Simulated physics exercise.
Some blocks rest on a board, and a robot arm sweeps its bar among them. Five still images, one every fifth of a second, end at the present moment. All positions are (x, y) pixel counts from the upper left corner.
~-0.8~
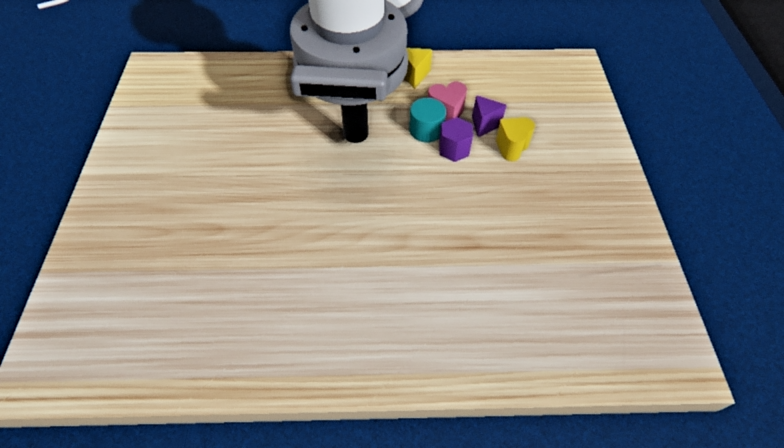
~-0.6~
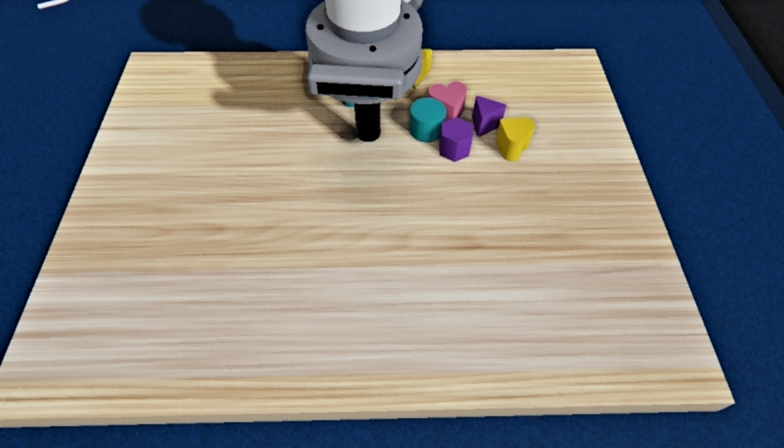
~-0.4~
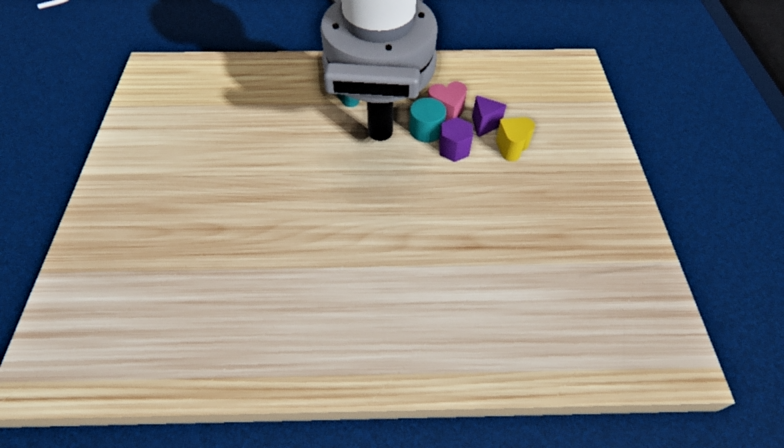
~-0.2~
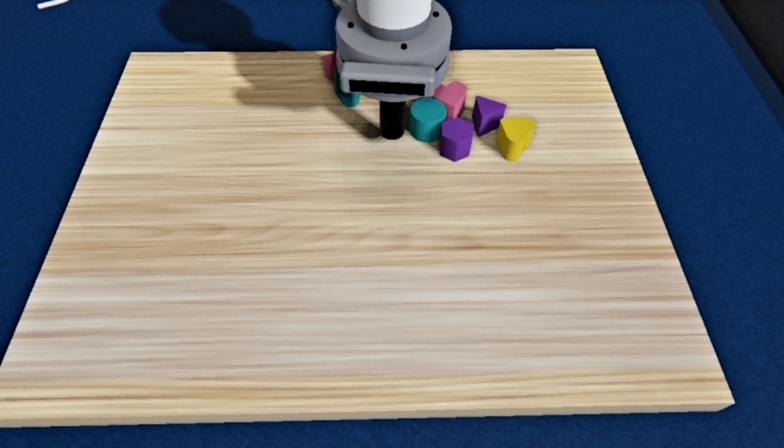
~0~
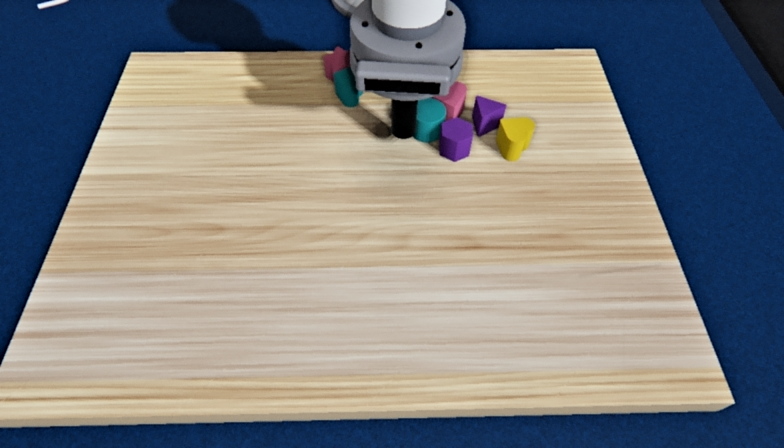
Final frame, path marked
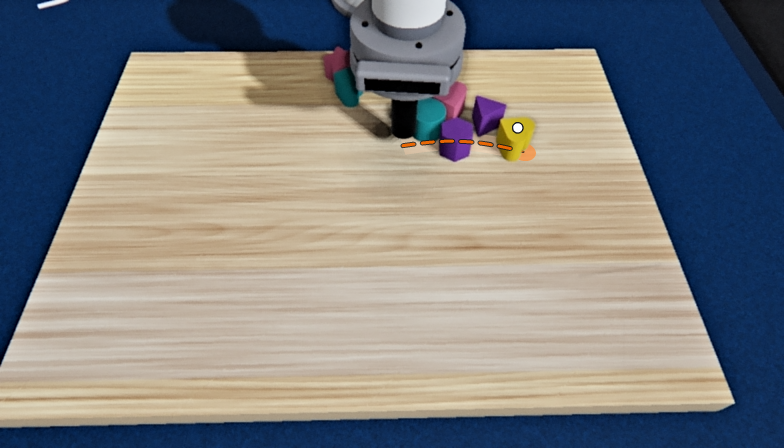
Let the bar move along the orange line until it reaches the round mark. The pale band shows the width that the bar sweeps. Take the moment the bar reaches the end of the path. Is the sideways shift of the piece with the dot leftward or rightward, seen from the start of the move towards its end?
Taking start-to-end as forward, the block's sideways shift goes to the right.
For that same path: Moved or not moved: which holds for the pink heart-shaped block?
By then it is displaced.
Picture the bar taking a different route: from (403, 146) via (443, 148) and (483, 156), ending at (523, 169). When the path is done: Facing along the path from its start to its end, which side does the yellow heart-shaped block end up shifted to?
It heads left.
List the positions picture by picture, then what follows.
Bar tip (356, 135); block tops, turquoise cylinder (428, 110); pink heart-shaped block (449, 92); purple hexagonal block (457, 129); purple triangular piece (489, 105); yellow heart-shaped block (518, 128), in the first frame.
Bar (368, 134); blocks unchanged, in the second frame.
Bar (381, 133); blocks unchanged, in the third frame.
Bar (392, 132); blocks unchanged, in the fourth frame.
Bar (403, 131); turquoise cylinder (428, 110); pink heart-shaped block (449, 92); purple hexagonal block (457, 129); purple triangular piece (489, 105); yellow heart-shaped block (518, 128), in the fifth frame.
Path on the board, from (403, 146) through (463, 141) to (524, 152); the dot is on the yellow heart-shaped block.
What follows on the original path. One third of the way, bar (445, 126); turquoise cylinder (453, 101); pink heart-shaped block (459, 79); purple hexagonal block (471, 132), turned 25° clockwise.
Two thirds of the way, bar (487, 128); turquoise cylinder (463, 100); pink heart-shaped block (460, 77), turned 15° anticlockwise; purple hexagonal block (501, 143), turned 80° clockwise; purple triangular piece (491, 104), turned 15° clockwise; yellow heart-shaped block (523, 129), turned 20° anticlockwise.
At the end, bar (528, 137); turquoise cylinder (463, 100); pink heart-shaped block (460, 77), turned 15° anticlockwise; purple hexagonal block (520, 152), turned 145° clockwise; purple triangular piece (491, 104), turned 15° clockwise; yellow heart-shaped block (562, 138), turned 20° anticlockwise.
